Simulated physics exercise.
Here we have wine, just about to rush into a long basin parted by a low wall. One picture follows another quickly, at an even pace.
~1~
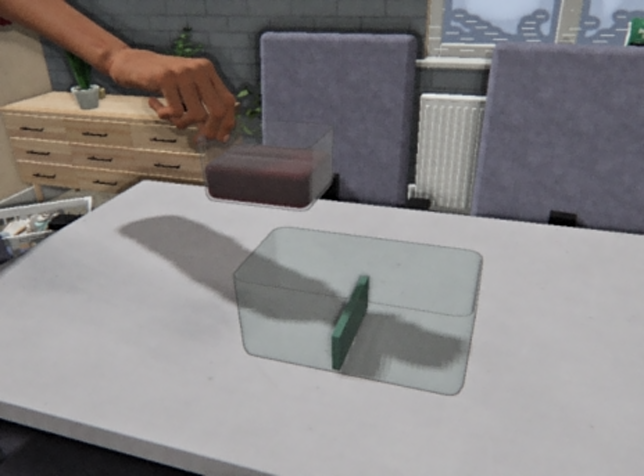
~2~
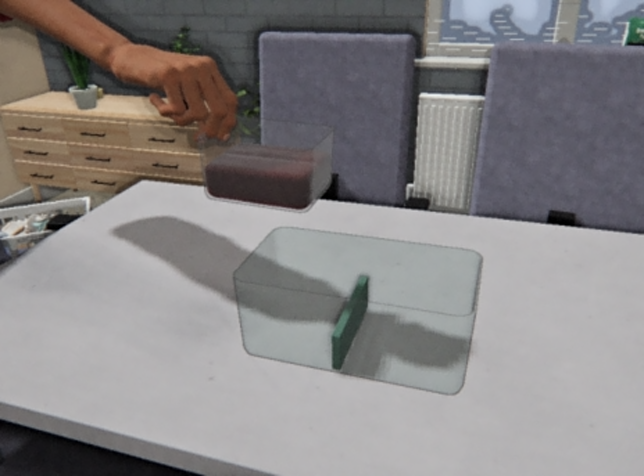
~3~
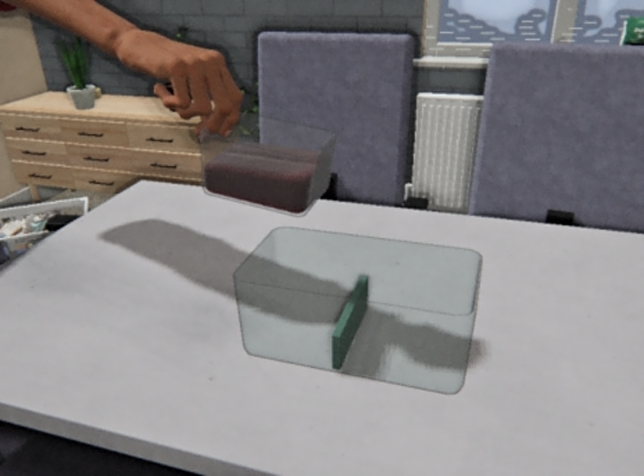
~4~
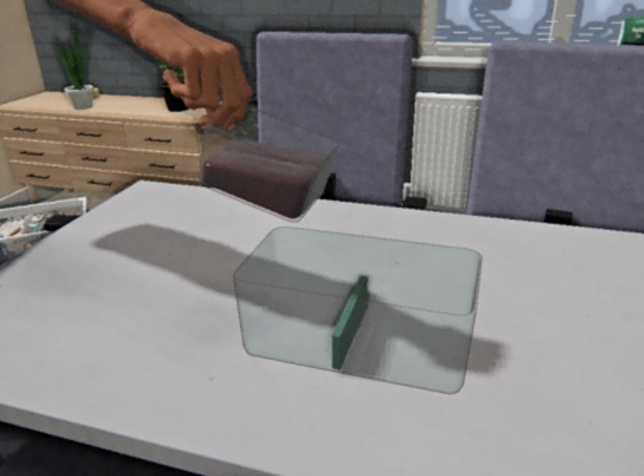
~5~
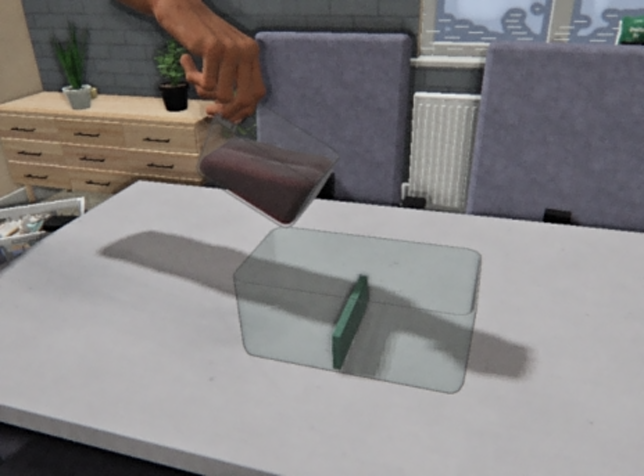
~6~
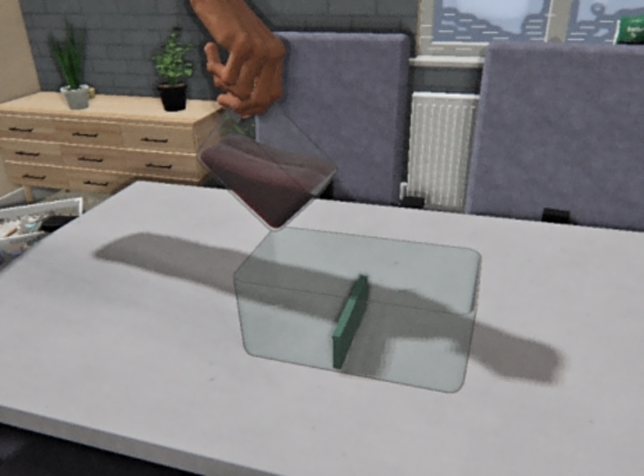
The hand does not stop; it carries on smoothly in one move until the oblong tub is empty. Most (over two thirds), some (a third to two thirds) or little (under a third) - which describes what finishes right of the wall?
Some.
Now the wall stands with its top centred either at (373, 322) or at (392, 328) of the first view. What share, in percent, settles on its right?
Well, it's close to 20 per cent for the first one, then 20 per cent for the other.
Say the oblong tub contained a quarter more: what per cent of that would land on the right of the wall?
Close to 60 per cent.
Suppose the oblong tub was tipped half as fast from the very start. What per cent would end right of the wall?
Result: Roughly 60 %.
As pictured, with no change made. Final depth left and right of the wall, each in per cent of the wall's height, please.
Left: About 30; right: About 20.
A moment on, the oblong tub is tipped on its side and 23 per cent is still to pour, 7 is left of the wall and 29 right of it.
Next, the oblong tub is tipped right over and 8 per cent is still to pour, 33 is left of the wall and 54 right of it.
Then the oblong tub is tipped right over and 2 per cent is still to pour, 43 is left of the wall and 50 right of it.
Later the oblong tub is tipped right over and 0 per cent is still to pour, 47 is left of the wall and 51 right of it.
Finally, 47 per cent lies left of the wall, 51 right of it and 2 outside.
